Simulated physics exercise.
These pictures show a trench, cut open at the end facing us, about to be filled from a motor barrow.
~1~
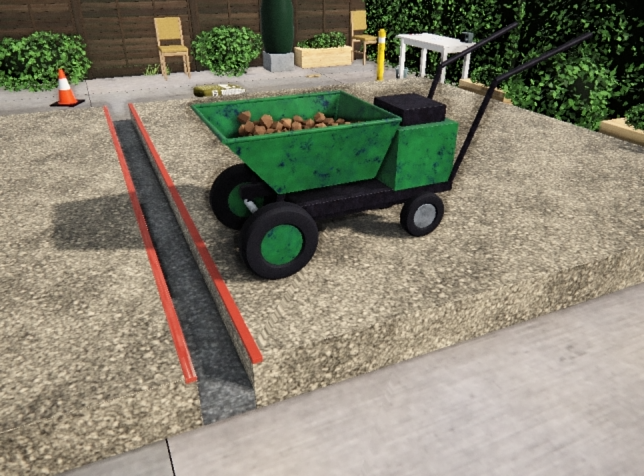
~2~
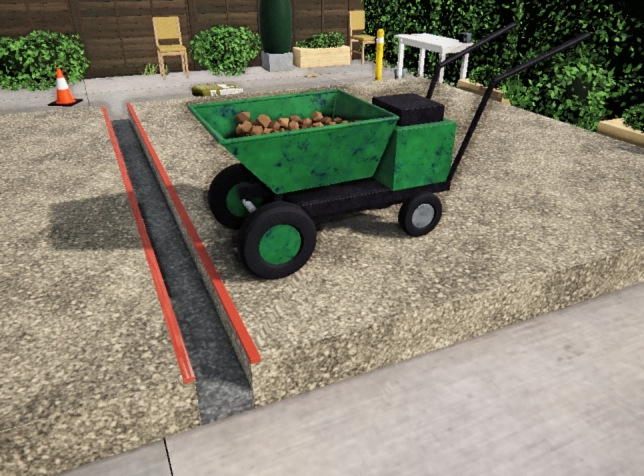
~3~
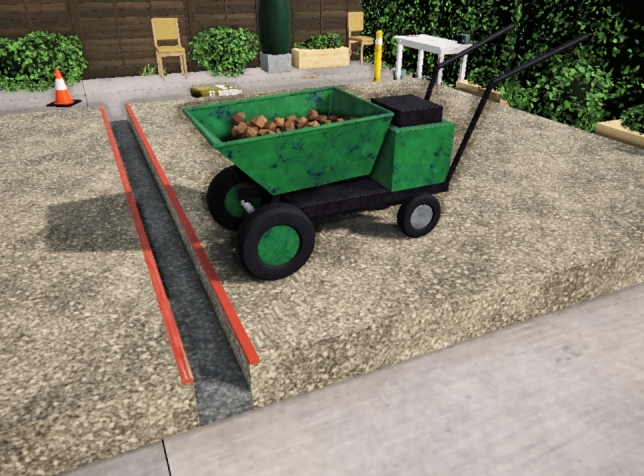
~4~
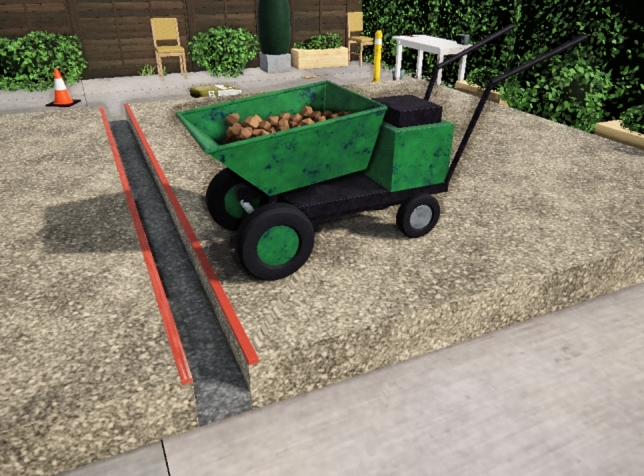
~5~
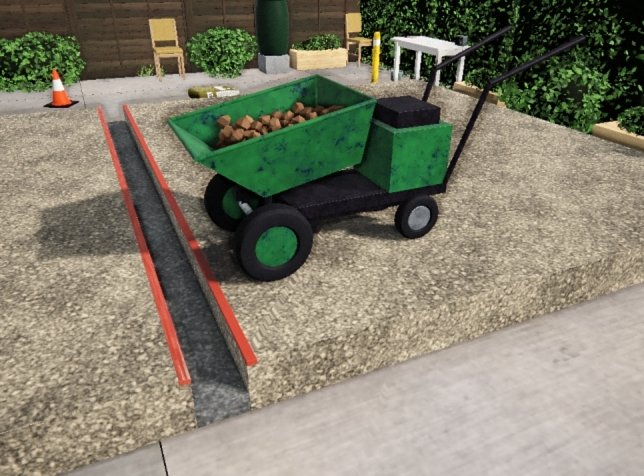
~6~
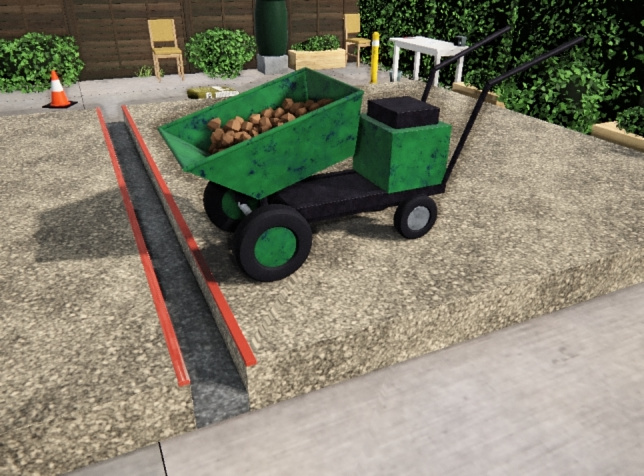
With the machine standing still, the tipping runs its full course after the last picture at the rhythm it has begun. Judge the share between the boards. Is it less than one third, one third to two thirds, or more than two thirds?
The share between the boards is less than one third.
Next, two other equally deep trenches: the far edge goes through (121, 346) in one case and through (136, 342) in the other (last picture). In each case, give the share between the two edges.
Result, try 1: 60 in a hundred; try 2: 40 in a hundred.
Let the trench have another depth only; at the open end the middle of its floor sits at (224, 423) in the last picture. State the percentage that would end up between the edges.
Something close to 0 per cent.
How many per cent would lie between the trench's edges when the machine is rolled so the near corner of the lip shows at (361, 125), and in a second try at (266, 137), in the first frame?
30 %, then 50 %.
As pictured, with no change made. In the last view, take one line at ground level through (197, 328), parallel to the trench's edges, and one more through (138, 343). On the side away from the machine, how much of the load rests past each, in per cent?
Respectively 80 and 70 percent.
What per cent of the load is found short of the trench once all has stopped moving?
It works out to roughly 0 percent.
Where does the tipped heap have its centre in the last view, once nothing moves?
I'd place the middle at about (83, 282).
Soon after the last picture, skip tipped steeply; all in the skip.
A little later, skip tipped right over; about two thirds in the skip; about a third beyond it; a stray few falling.
Later still, skip tipped right over; about a quarter in the skip; most beyond it.
At rest, skip tipped right over; about a quarter in the skip; none in or heaped over the trench; most beyond it.
